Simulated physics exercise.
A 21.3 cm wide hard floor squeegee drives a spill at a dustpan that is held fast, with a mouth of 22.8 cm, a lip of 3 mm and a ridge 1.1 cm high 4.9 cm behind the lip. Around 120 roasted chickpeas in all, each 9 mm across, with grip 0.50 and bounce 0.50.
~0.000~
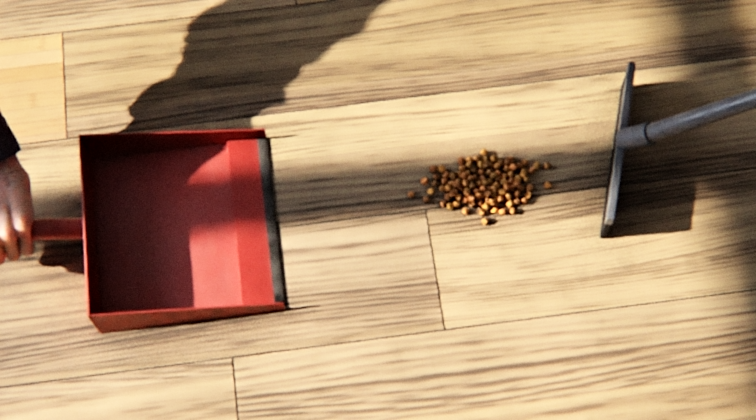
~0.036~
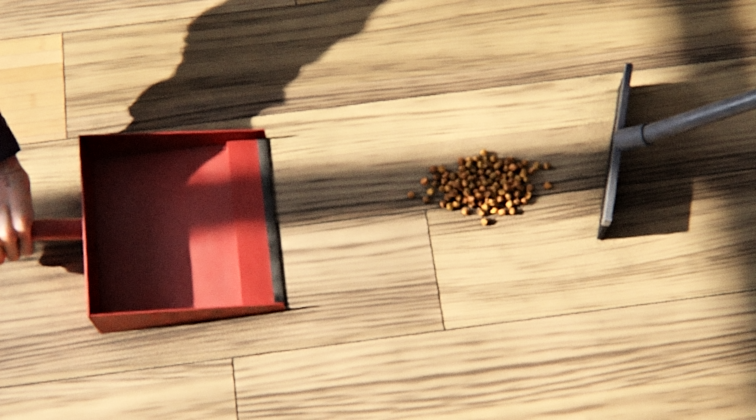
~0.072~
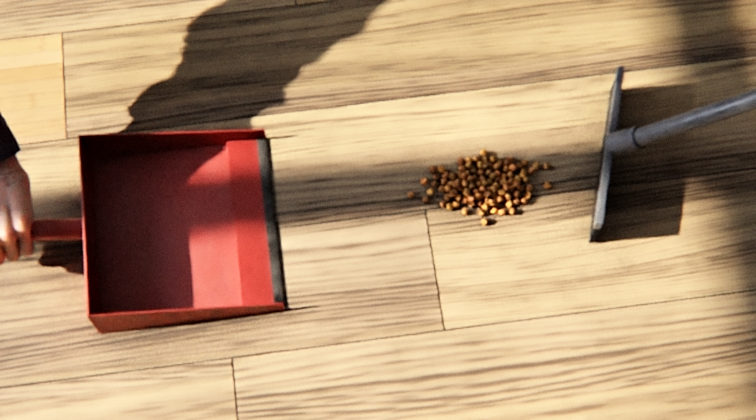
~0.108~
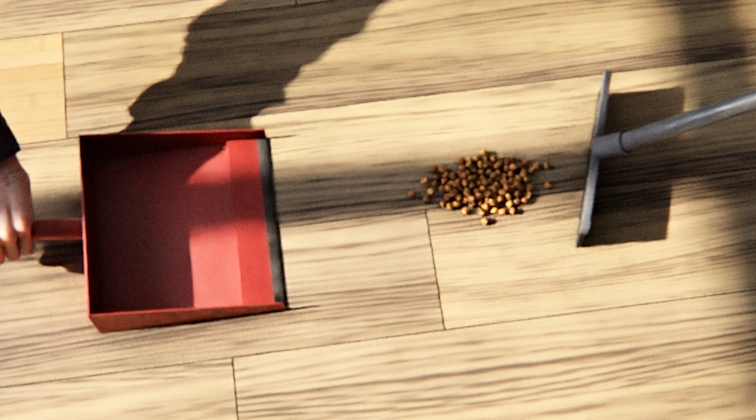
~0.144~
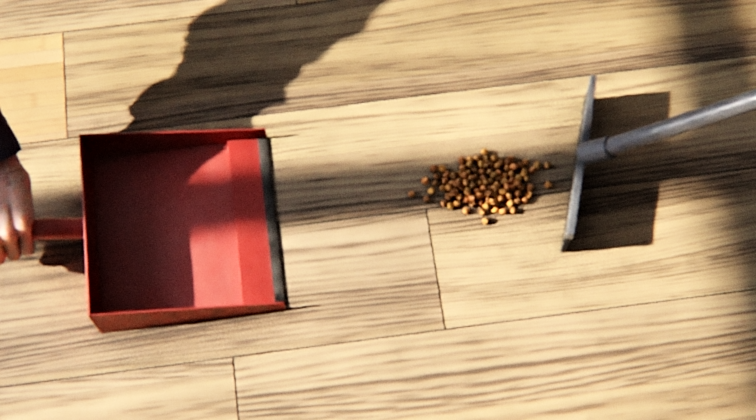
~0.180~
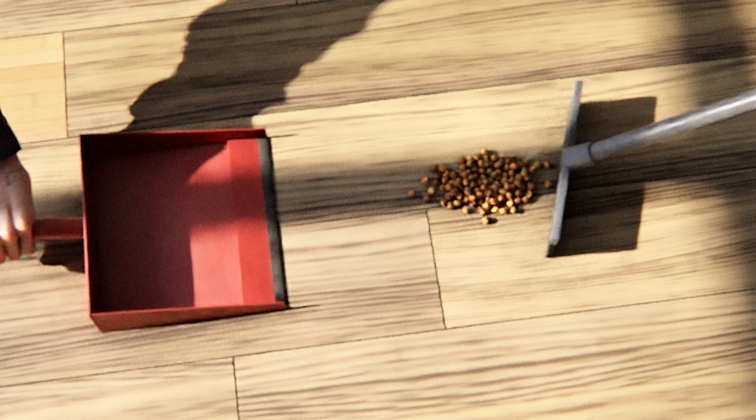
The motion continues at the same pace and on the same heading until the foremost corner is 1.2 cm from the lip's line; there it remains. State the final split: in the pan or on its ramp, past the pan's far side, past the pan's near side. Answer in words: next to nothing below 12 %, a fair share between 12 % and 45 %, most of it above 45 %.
In the pan or on its ramp - next to nothing; past the pan's far side - next to nothing; past the pan's near side - next to nothing.
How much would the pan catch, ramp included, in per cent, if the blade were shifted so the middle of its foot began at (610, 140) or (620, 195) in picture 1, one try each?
Close to 0 in a hundred, then close to 0 in a hundred.
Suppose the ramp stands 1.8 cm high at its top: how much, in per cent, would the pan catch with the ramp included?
With that ramp, near 0 per cent.
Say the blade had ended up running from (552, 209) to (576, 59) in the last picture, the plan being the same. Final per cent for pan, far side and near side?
That ends as pan 15, far 40, and near 0.
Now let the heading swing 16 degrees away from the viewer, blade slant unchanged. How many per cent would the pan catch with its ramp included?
Roughly 10 percent.
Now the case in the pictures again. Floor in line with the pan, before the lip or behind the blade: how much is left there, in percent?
Roughly 95 per cent.
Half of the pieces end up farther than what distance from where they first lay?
22 cm or so.
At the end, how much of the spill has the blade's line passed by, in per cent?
Estimate: Near 25 %.
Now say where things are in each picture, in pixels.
The first frame shows blade from (610, 220) to (631, 69), moved 0.0 cm, 0 of the pieces shifted so far; middle of the pieces at (485, 182); pan at (170, 234).
The second frame shows blade from (607, 221) to (628, 70), moved 0.4 cm, 0 of the pieces shifted so far; middle of the pieces at (485, 182).
The third frame shows blade from (598, 224) to (620, 73), moved 1.4 cm, 0 of the pieces shifted so far; middle of the pieces at (485, 183).
The fourth frame shows blade from (585, 229) to (607, 78), moved 3.2 cm, 0 of the pieces shifted so far; middle of the pieces at (485, 182).
The fifth frame shows blade from (570, 234) to (593, 82), moved 5.2 cm, 0 of the pieces shifted so far; middle of the pieces at (486, 182).
The sixth frame shows blade from (554, 240) to (578, 87), moved 7.2 cm, 0 of the pieces shifted so far; middle of the pieces at (486, 181); pan at (171, 234). The blade's pace is about 0.56 m/s, heading 13 degrees towards the viewer's side.
After 0.46 s, middle of the blade 20 cm from the lip; 0 % over the lip, far side 0 %, near side 0 %.
After 0.65 s, middle of the blade 10 cm from the lip; 0 % over the lip, far side 5 %, near side 0 %.
After 0.95 s, middle of the blade 5 cm from the lip; 0 % over the lip, far side 5 %, near side 0 %.
At rest (1.2 s), pan 0 %, far side 5 %, near side 0 %, in front of the lip or behind the blade 95 %.
